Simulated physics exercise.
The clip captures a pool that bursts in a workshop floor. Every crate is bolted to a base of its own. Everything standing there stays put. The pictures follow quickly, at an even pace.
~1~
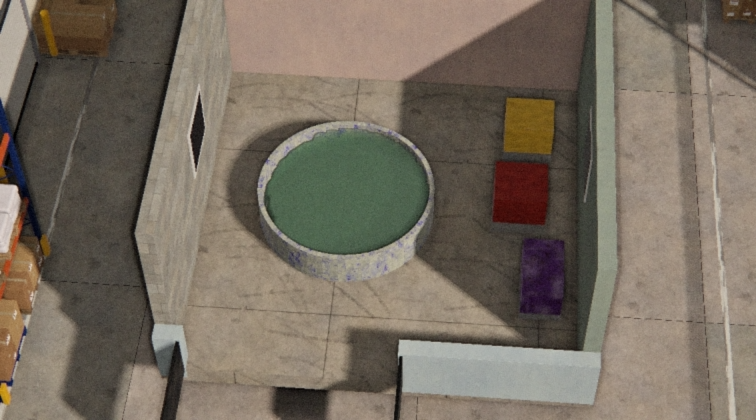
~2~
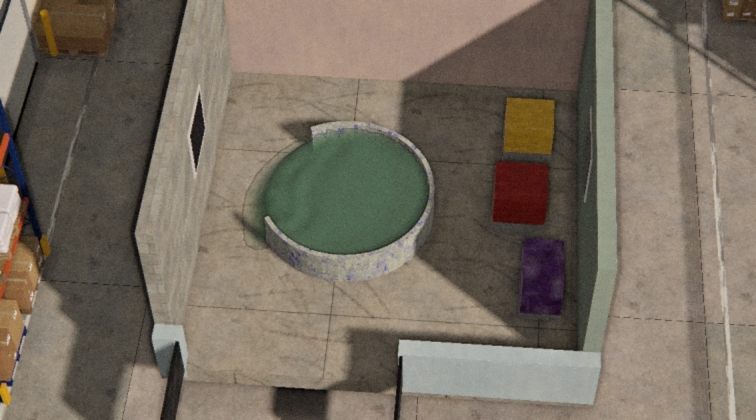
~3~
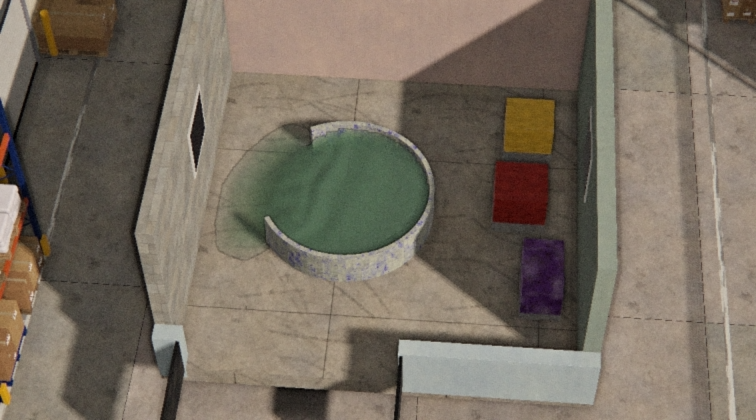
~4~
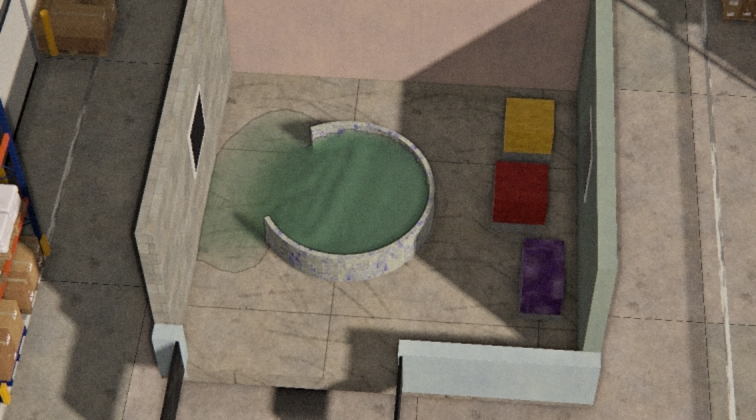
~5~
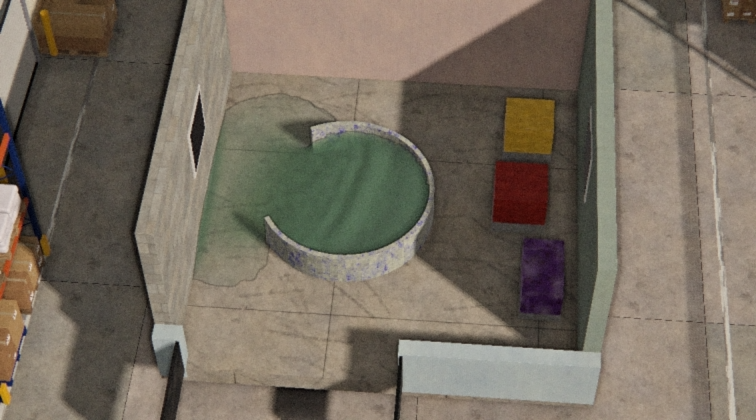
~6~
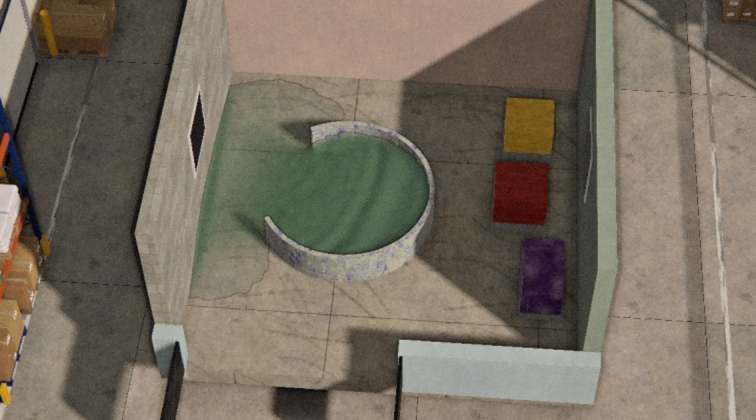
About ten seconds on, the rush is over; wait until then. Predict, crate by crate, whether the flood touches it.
The purple crate is left alone by the water. The yellow crate is left alone by the water. The red crate is left alone by the water.
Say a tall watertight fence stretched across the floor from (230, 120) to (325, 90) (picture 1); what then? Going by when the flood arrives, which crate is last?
That would be the crate marked purple.
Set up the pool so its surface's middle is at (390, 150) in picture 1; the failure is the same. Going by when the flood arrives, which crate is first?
Answer: The crate marked yellow, before any other.
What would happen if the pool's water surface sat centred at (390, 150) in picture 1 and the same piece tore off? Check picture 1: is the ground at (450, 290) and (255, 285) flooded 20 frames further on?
Untouched, then submerged.
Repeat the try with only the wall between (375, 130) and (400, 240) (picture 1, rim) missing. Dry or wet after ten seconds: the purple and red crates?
Well, the purple crate gets reached, and the red crate gets reached as well.
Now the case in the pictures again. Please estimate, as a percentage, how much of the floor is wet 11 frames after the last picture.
It should be close to 35 %.
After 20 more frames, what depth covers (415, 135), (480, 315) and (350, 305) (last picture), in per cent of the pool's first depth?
Going in order, roughly 10, 0 and 2 %.
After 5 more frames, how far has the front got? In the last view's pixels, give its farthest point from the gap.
Somewhere about (179, 353).
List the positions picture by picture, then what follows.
In the first picture, still water in the round pool at (346, 191).
In the second picture, the front is at (256, 245), out from the gap at (270, 184).
In the third picture, the front is at (243, 254), out from the gap at (270, 185).
In the fourth picture, the front is at (202, 255), out from the gap at (270, 186).
In the fifth picture, water pours out at (270, 186) and has run to (194, 274).
In the sixth picture, the front is at (237, 89), out from the gap at (270, 186).
A moment on, water covers 20 % of the floor; the purple crate not reached, the yellow crate not reached, the red crate not reached.
Next, water covers 35 % of the floor; the purple crate not reached, the yellow crate not reached, the red crate not reached.
Then, water covers 60 % of the floor; the purple crate not reached, the yellow crate water round its plinth, the red crate water round its plinth.
Later, water covers 80 % of the floor; the purple crate water round its plinth, the yellow crate water round its plinth, the red crate water round its plinth.
In the end, water covers 100 % of the floor; the purple crate stayed above the water, the yellow crate stayed above the water, the red crate stayed above the water.
